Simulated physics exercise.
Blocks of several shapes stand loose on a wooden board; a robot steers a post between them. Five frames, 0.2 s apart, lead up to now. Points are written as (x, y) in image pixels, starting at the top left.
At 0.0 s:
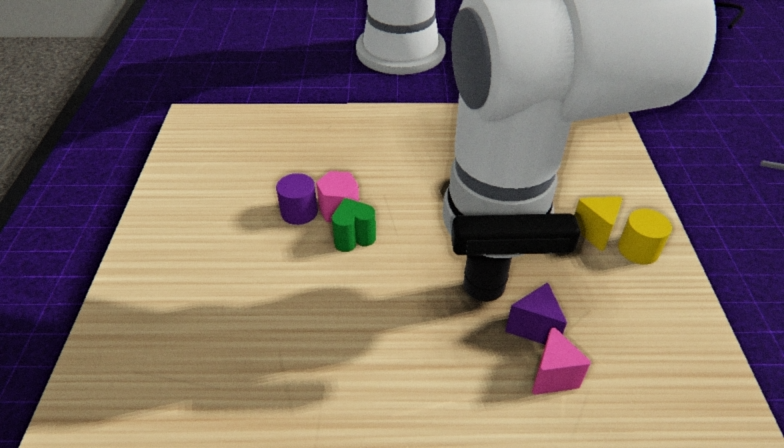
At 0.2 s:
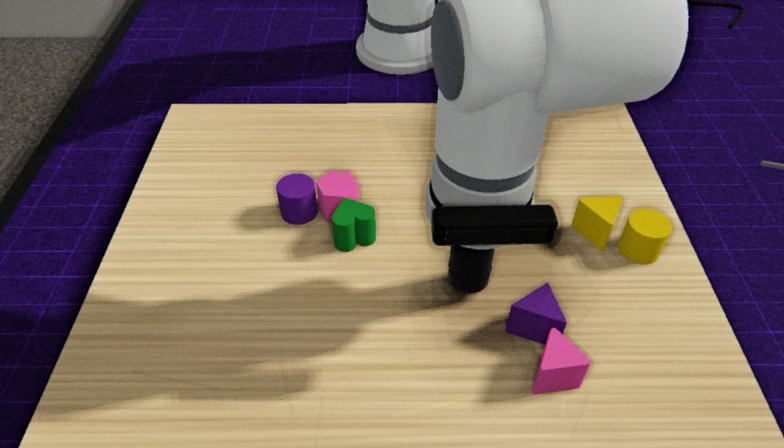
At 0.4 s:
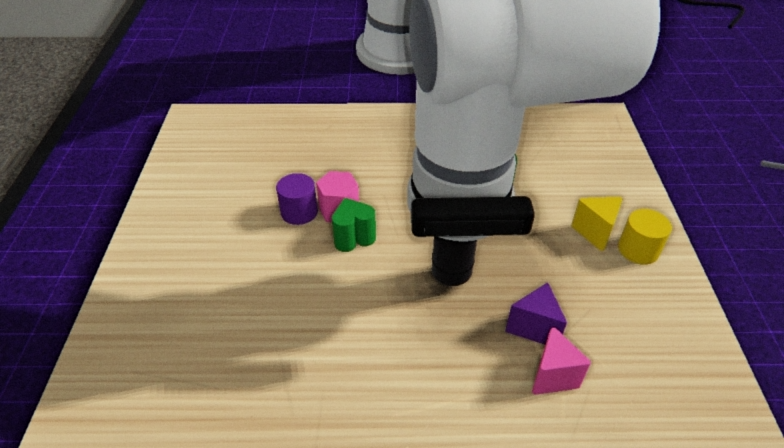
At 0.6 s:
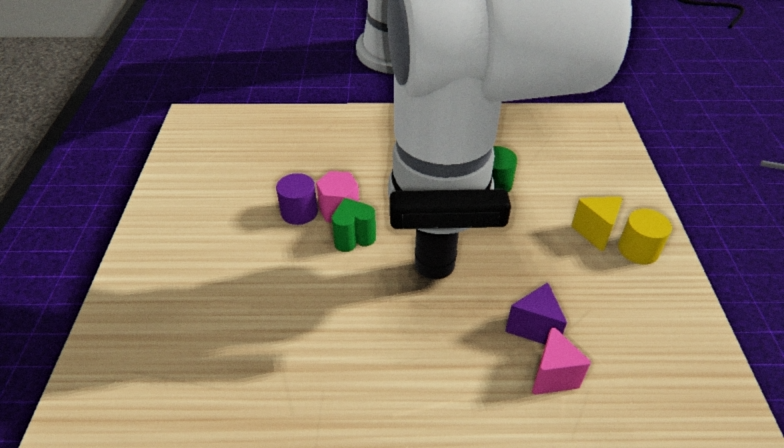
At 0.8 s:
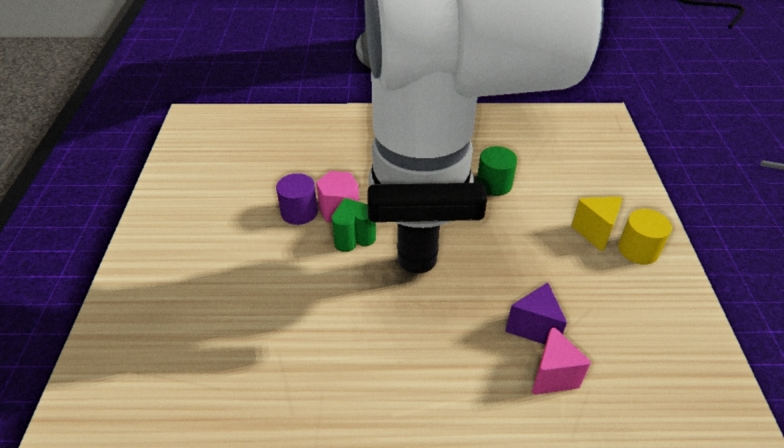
A white robot arm with a black post glides steadily leftward and slightly away over a pale wooden board, seen from above by a still camera. Purple, pink and green blocks cluster at left, two yellow ones sit at right, and a purple and a pink triangular block lie nearer. The arm's shift uncovers a green cylinder behind it, while every block stays still.
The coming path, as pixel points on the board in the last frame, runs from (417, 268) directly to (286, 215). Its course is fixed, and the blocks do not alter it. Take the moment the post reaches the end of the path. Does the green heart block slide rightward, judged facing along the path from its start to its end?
No, that is not what happens.
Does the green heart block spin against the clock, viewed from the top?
Yes - that is the case.
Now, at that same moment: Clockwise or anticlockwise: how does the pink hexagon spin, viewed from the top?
From overhead, clockwise.
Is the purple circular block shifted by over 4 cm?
My answer is yes.
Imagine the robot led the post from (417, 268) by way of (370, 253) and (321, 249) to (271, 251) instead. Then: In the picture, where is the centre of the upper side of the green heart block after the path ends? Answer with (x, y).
It is going to be at (307, 199).
The first path, step by step. One third of the way, post (370, 240); green heart block (336, 208).
Two thirds of the way, post (326, 223); purple circular block (278, 179); pink hexagon (334, 179), turned 15° clockwise; green heart block (292, 200), turned 55° anticlockwise.
At the end, post (285, 207); purple circular block (256, 166); pink hexagon (333, 177), turned 20° clockwise; green heart block (249, 193), turned 80° anticlockwise.
